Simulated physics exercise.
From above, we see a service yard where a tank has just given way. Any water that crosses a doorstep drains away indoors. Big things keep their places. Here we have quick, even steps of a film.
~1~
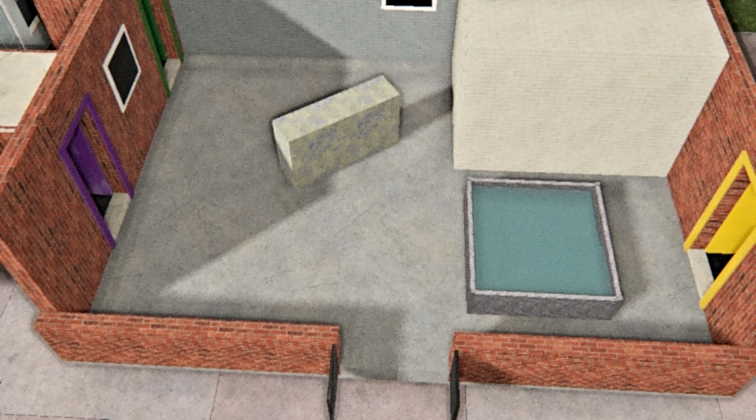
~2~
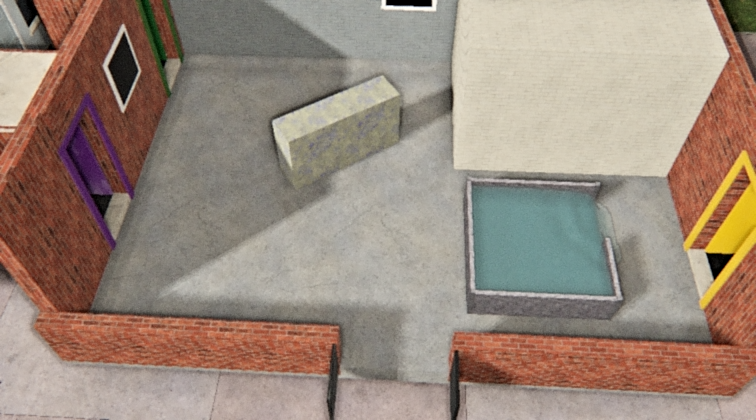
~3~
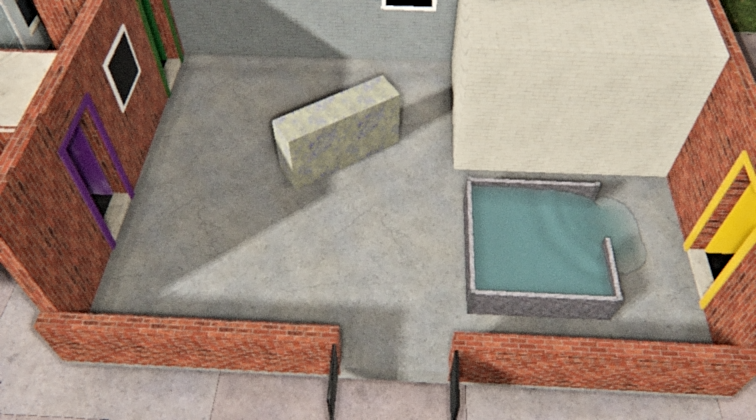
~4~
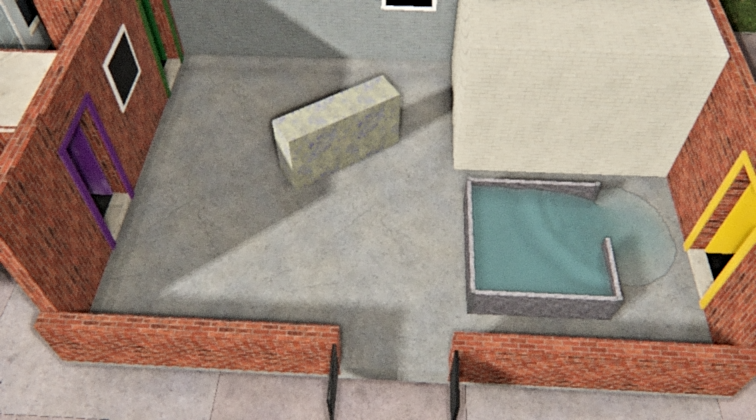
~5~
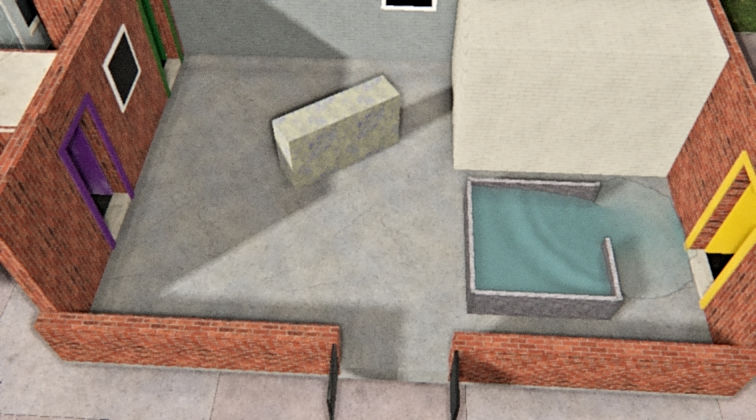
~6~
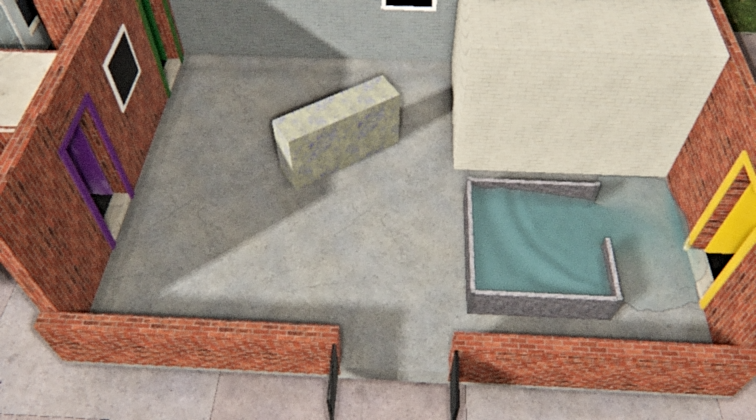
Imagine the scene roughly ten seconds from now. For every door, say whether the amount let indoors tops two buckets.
The green door stays at two buckets or less; the yellow door tops two buckets; the purple door stays at two buckets or less.
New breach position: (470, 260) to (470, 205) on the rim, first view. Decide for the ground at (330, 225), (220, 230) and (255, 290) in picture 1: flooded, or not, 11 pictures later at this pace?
In the order given: Swamped, swamped and swamped.
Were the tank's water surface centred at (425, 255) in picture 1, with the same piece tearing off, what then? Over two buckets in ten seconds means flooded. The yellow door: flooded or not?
Then the yellow door exceeds the limit.
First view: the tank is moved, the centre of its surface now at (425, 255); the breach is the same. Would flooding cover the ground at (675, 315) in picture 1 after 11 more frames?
Outcome at that point: Waterlogged.
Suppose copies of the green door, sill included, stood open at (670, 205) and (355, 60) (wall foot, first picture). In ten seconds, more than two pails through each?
The first door ends up above and the second ends up below.
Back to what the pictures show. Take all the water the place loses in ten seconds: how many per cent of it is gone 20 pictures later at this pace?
50 per cent.
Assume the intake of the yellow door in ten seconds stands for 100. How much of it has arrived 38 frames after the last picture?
My estimate is close to 95 per cent.
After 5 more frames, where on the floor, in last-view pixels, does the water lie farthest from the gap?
The farthest wet spot is near (712, 368).
A moment on, water covers 5 % of the floor; the green door not reached, the yellow door over two buckets in, the purple door not reached.
Next, water covers 10 % of the floor; the green door not reached, the yellow door over two buckets in, the purple door not reached.
Then, water covers 20 % of the floor; the green door not reached, the yellow door far over two buckets in, the purple door not reached.
Later, water covers 45 % of the floor; the green door not reached, the yellow door far over two buckets in, the purple door not reached.
In the end, water covers 55 % of the floor; the green door not reached, the yellow door far over two buckets in, the purple door wet at the sill, nothing in.
